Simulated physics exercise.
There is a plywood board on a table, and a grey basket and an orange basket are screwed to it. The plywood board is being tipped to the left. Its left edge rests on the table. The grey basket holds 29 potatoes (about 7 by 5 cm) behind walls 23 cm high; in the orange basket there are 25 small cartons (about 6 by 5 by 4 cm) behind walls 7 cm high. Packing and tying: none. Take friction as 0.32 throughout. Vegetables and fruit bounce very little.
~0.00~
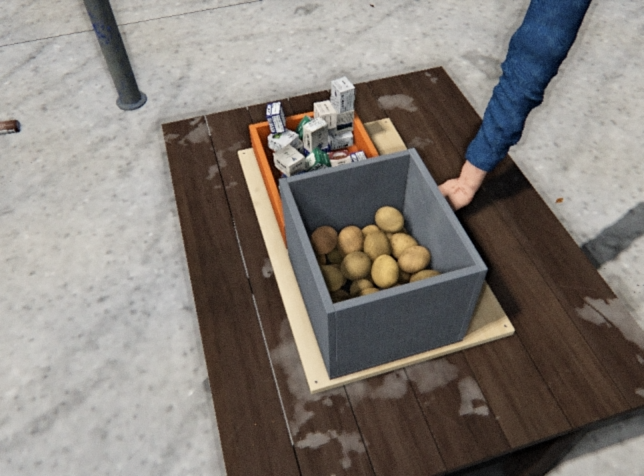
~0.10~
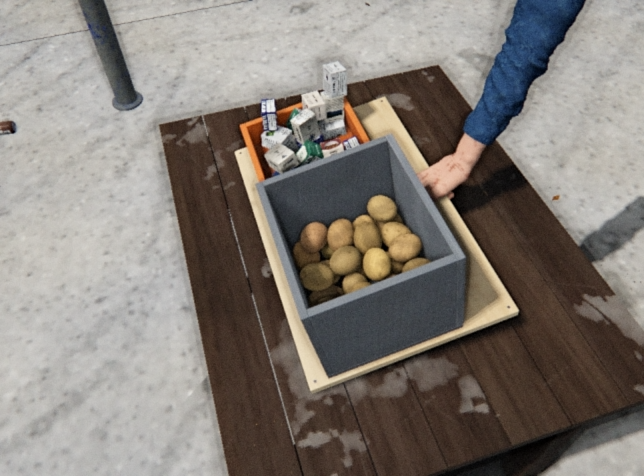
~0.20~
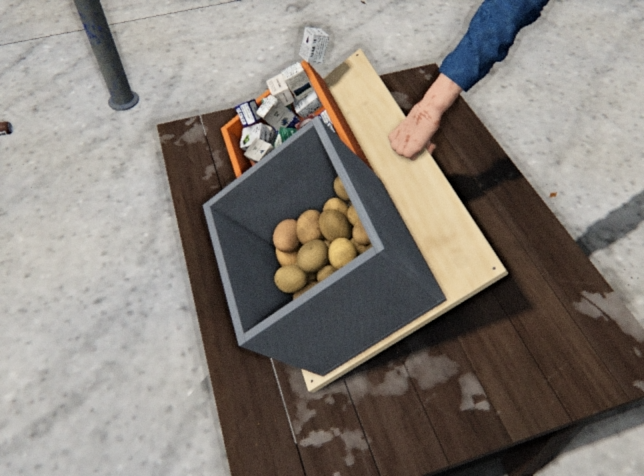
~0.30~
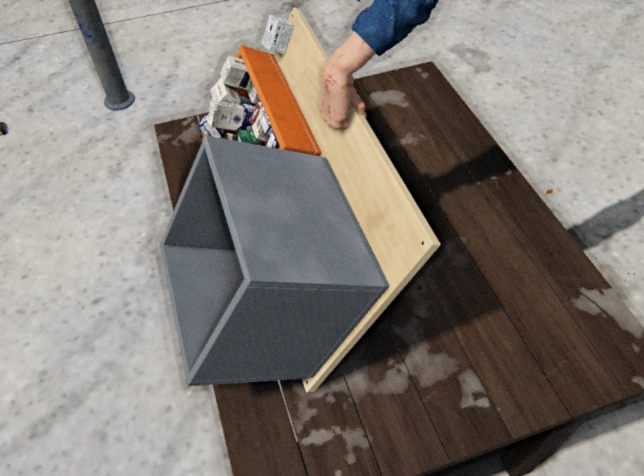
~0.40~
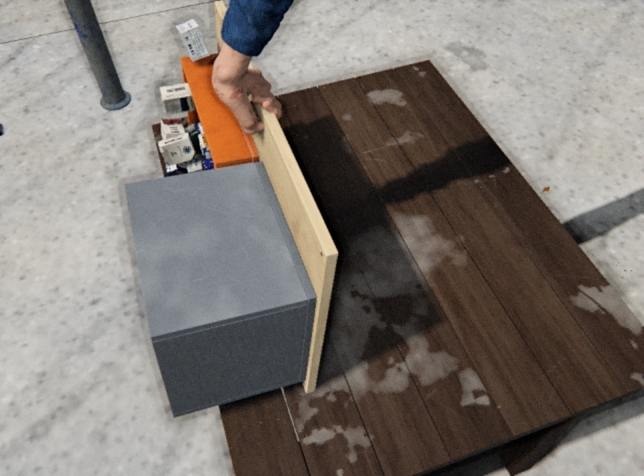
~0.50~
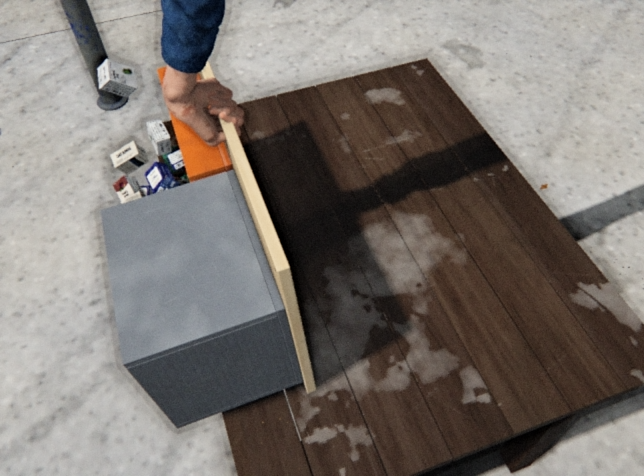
A hand tips a board holding grey and orange baskets leftward, and small cartons tumble out.
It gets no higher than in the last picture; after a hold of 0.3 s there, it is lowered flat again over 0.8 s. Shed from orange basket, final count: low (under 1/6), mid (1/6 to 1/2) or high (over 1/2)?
High.
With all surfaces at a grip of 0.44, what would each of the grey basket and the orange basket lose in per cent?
In that case the grey basket sheds 60 per cent, while the orange basket sheds 80 per cent.
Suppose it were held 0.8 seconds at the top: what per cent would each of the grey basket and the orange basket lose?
Grey basket 70%, orange basket 90%.
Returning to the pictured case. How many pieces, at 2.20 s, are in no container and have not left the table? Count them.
About 3.
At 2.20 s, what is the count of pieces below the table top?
Number of pieces - roughly 35.
After 0.77 s, tilt 93°; grey basket 14 in, 15 out and orange basket 5 in, 20 out.
After 1.11 s, tilt 62°; grey basket 10 in, 19 out and orange basket 4 in, 21 out.
After 1.59 s, tilt 0°; grey basket 10 in, 19 out and orange basket 4 in, 21 out.
Outcome (at 2.20 s), grey basket 10 in, 19 out and orange basket 4 in, 21 out. Asked share, 21 of 25, 84 per cent.
